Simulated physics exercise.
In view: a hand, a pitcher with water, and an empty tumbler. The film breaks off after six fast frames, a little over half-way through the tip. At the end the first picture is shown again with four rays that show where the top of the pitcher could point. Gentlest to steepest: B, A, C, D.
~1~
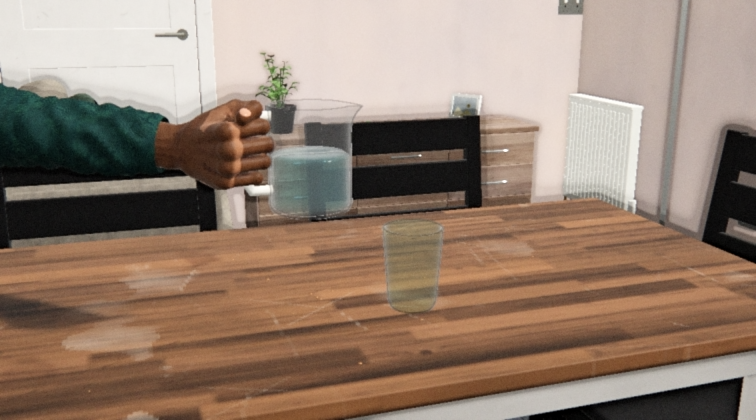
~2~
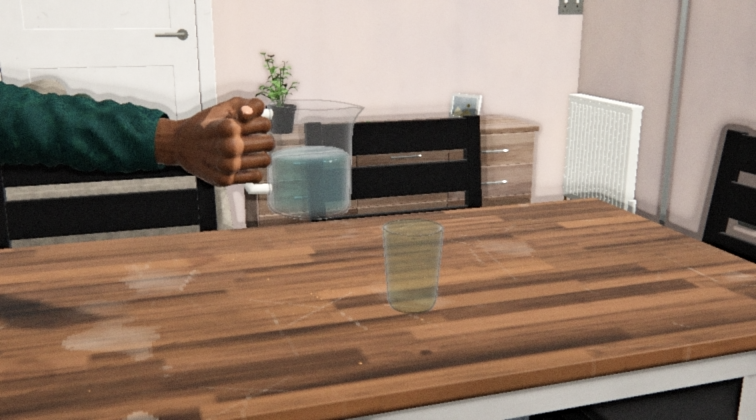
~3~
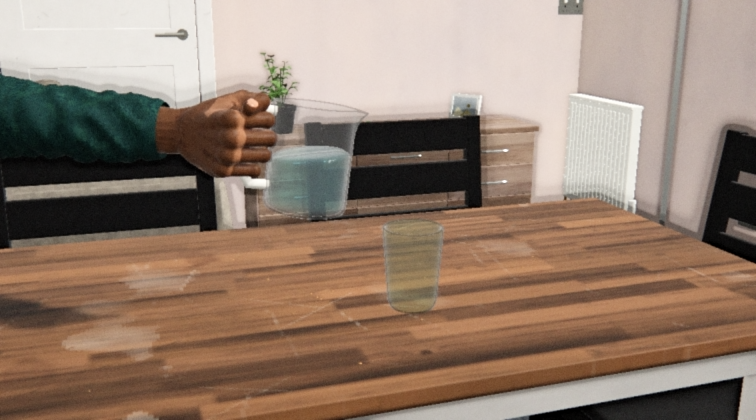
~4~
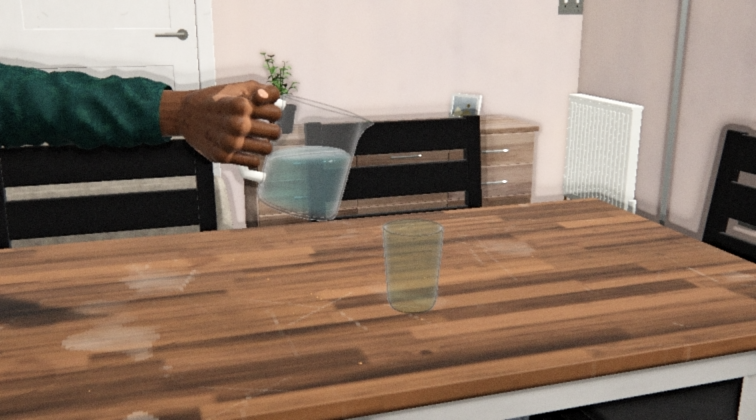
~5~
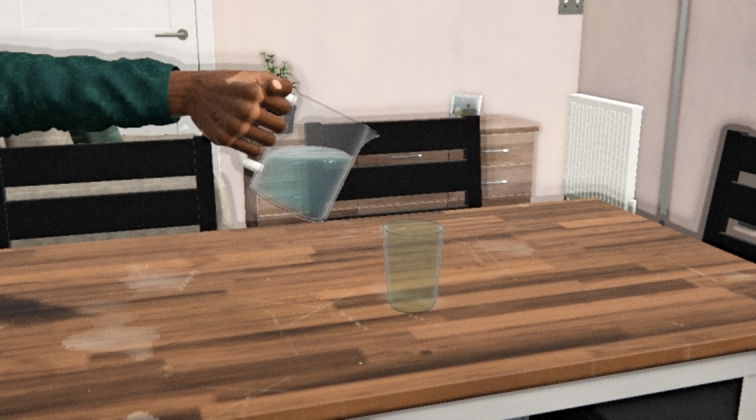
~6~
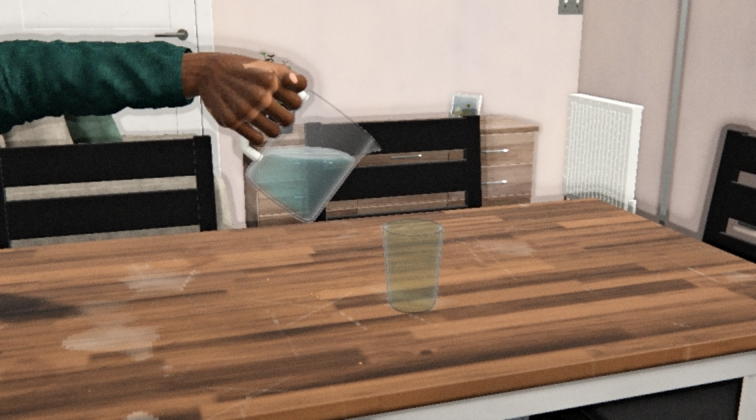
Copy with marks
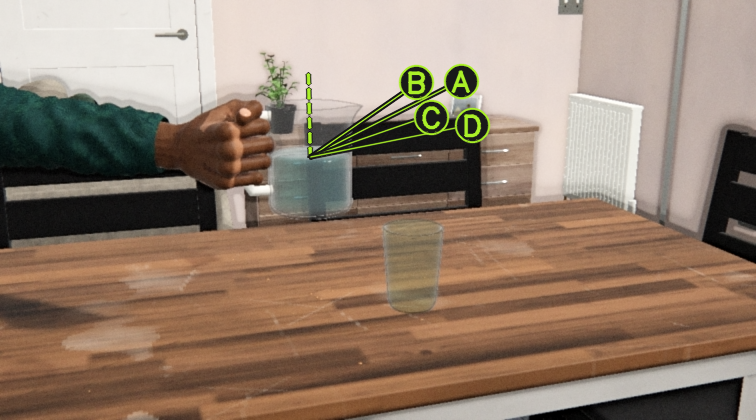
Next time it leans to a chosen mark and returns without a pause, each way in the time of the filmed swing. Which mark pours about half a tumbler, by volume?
The answer is line C.
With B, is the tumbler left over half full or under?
Under.
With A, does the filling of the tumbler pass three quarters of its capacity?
No.
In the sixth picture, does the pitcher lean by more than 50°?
No, it does not.
On the marked copy, A at (445, 88); B at (402, 92); C at (414, 120); D at (455, 128).
With A, the tumbler ends with about 31 % of what it can hold.
With B, the tumbler ends with about 14 % of what it can hold.
With C, the tumbler ends with about 52 % of what it can hold.
With D, the tumbler ends with about 70 % of what it can hold; 3 % of the water is spilt.
